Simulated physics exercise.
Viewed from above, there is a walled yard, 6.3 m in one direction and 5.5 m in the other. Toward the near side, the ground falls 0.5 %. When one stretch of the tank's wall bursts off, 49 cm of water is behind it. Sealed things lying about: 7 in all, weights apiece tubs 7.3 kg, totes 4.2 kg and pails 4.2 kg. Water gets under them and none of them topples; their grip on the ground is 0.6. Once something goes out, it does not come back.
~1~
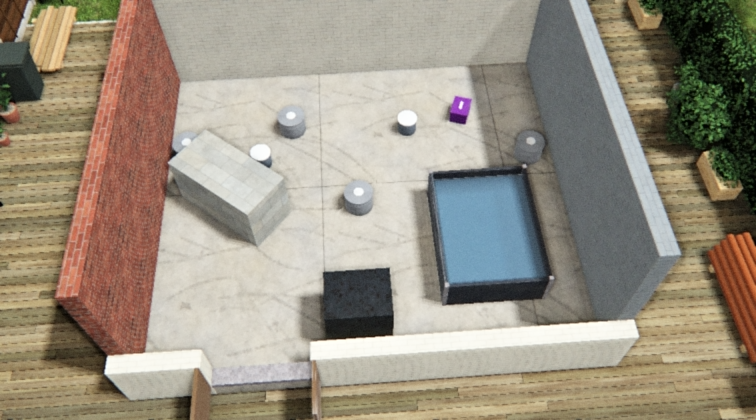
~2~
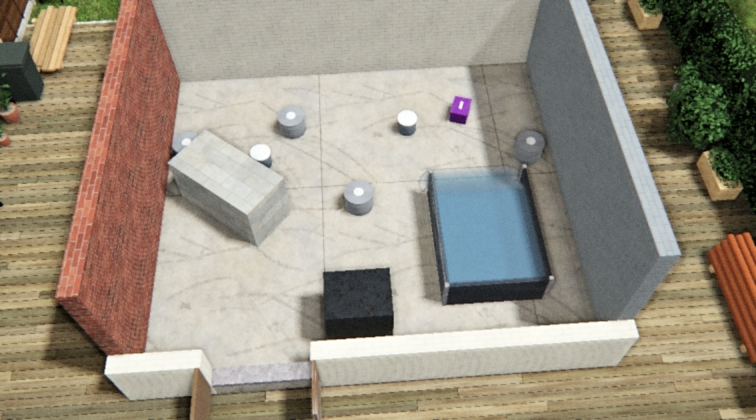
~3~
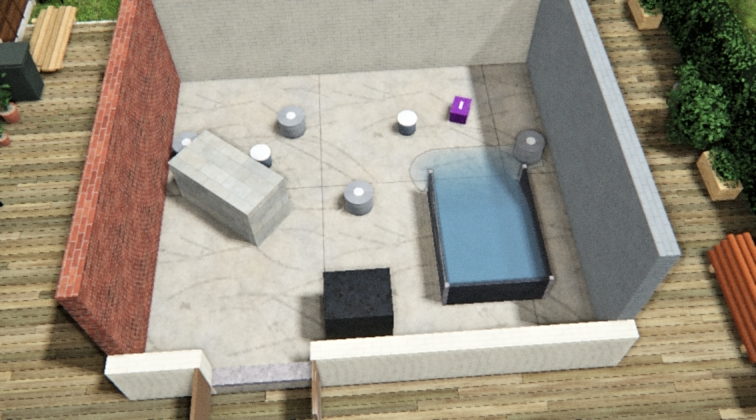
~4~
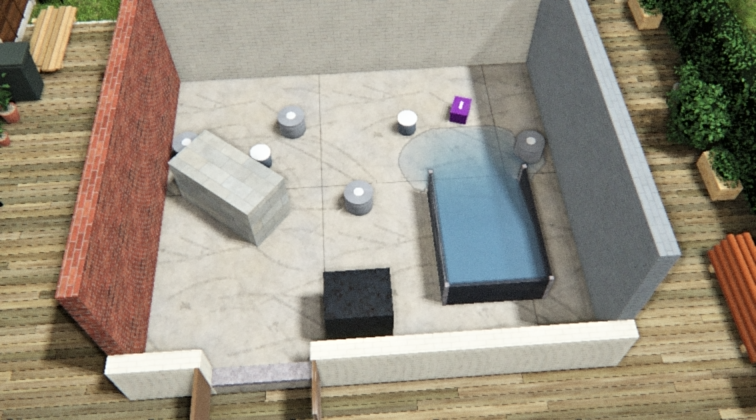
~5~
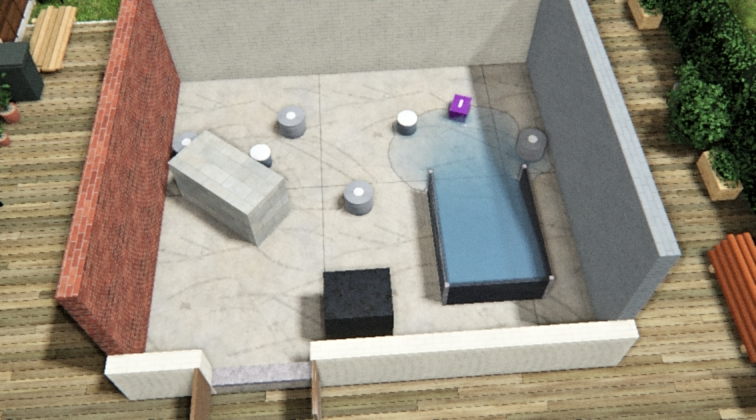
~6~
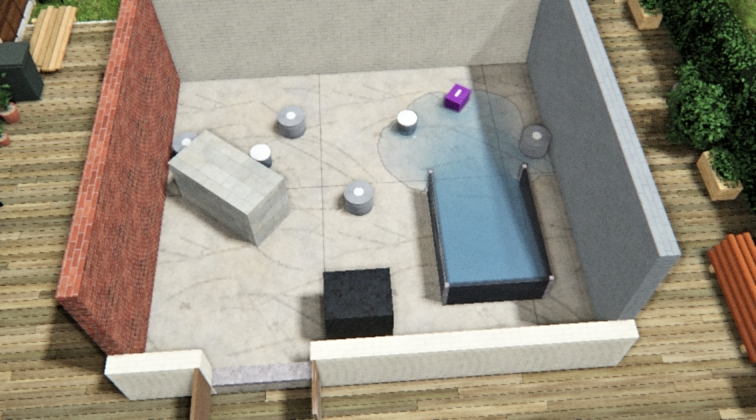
Water poured out through the open far side of a dark-walled tank in a walled yard, spreading across the pale floor, then nudged a small purple tote toward the back wall.
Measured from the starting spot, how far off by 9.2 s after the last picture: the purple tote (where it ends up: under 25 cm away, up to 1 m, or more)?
I'd bet it heads off a long way.
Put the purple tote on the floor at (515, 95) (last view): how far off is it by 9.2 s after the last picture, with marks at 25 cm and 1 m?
I'd say it drifts a short distance.
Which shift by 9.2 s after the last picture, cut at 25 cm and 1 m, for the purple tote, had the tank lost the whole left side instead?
Afterwards the purple tote stays almost motionless.
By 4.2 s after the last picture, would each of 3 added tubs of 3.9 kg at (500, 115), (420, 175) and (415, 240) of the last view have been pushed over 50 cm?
In turn: Over, past it, short of it.
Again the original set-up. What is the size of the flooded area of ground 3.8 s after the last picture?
Roughly 20 m2.
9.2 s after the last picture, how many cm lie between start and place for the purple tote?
Close to 350 cm by then.
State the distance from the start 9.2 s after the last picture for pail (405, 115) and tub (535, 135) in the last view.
300 cm and 250 cm, respectively.
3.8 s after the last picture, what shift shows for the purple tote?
It is about 150 cm out of place by then.
Then, 1.2 s after the last picture the purple tote is near (445, 55), 1.1 m from its start, afloat; 0 of 7 are out; 3 afloat.
Then, 3.8 s after the last picture the purple tote is near (377, 75), 1.6 m from its start, afloat; 0 of 7 are out; 3 afloat.
Then, 6.2 s after the last picture the purple tote is near (252, 95), 3.6 m from its start, afloat; 0 of 7 are out; 5 afloat.
Then, 9.2 s after the last picture the purple tote is near (254, 95), 3.6 m from its start, afloat; 0 of 7 are out; 4 afloat.
